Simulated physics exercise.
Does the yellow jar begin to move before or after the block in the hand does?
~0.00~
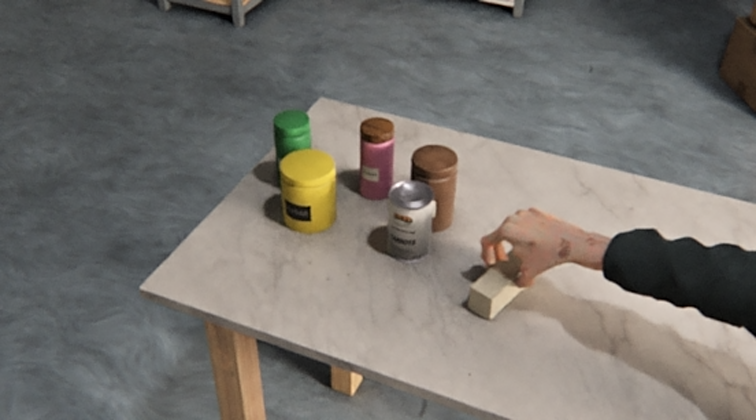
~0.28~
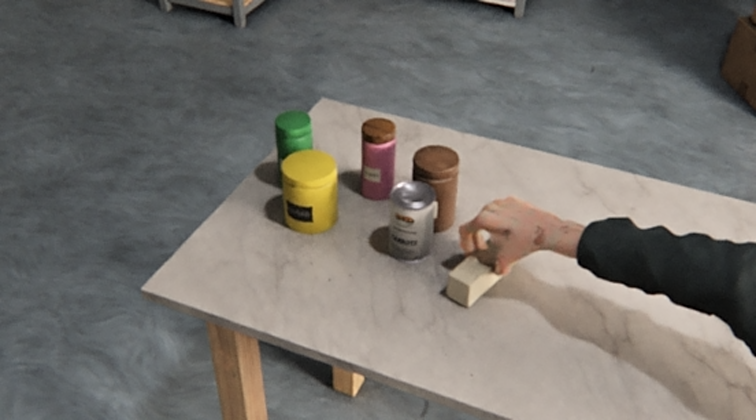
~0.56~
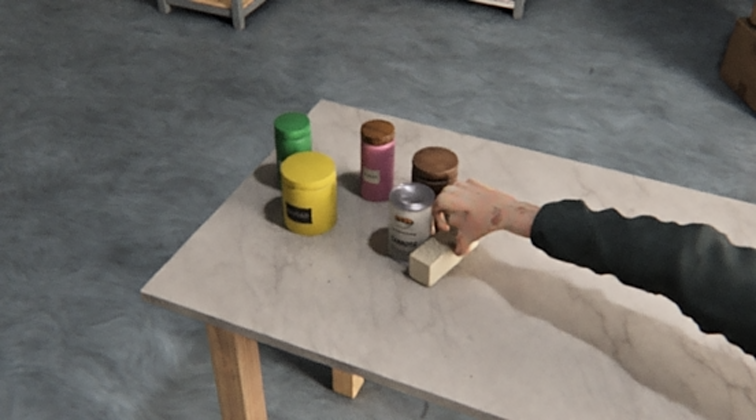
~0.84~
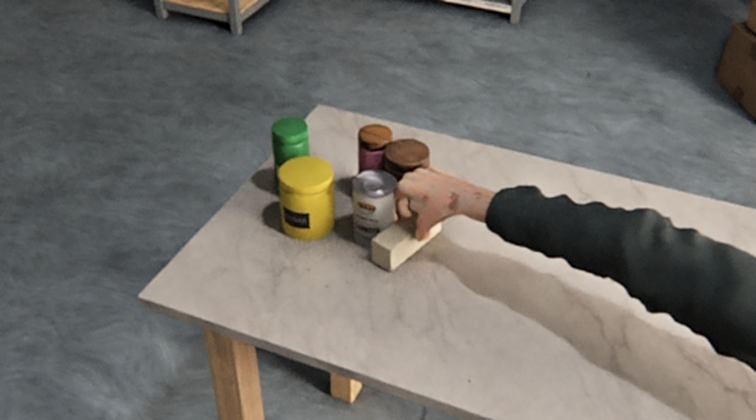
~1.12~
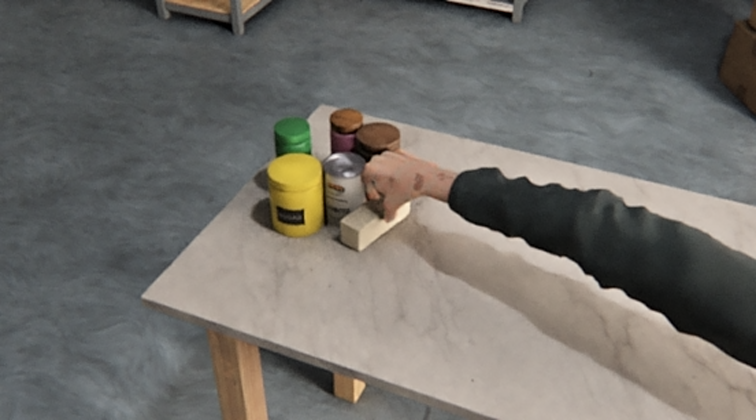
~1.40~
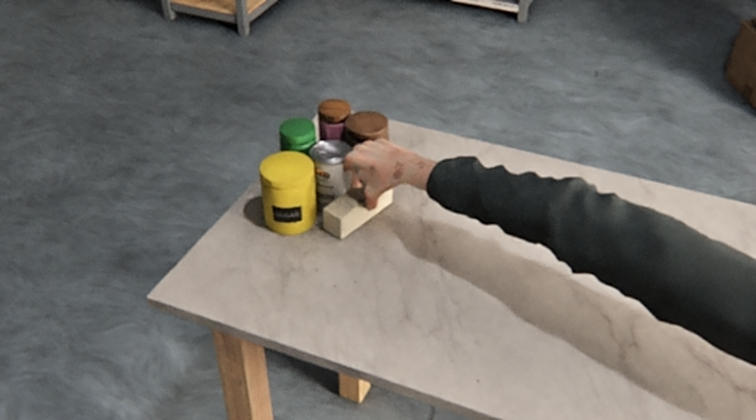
The yellow jar begins to move after the block does. The hand is already sliding the block across the table well before the yellow jar shifts to the left.
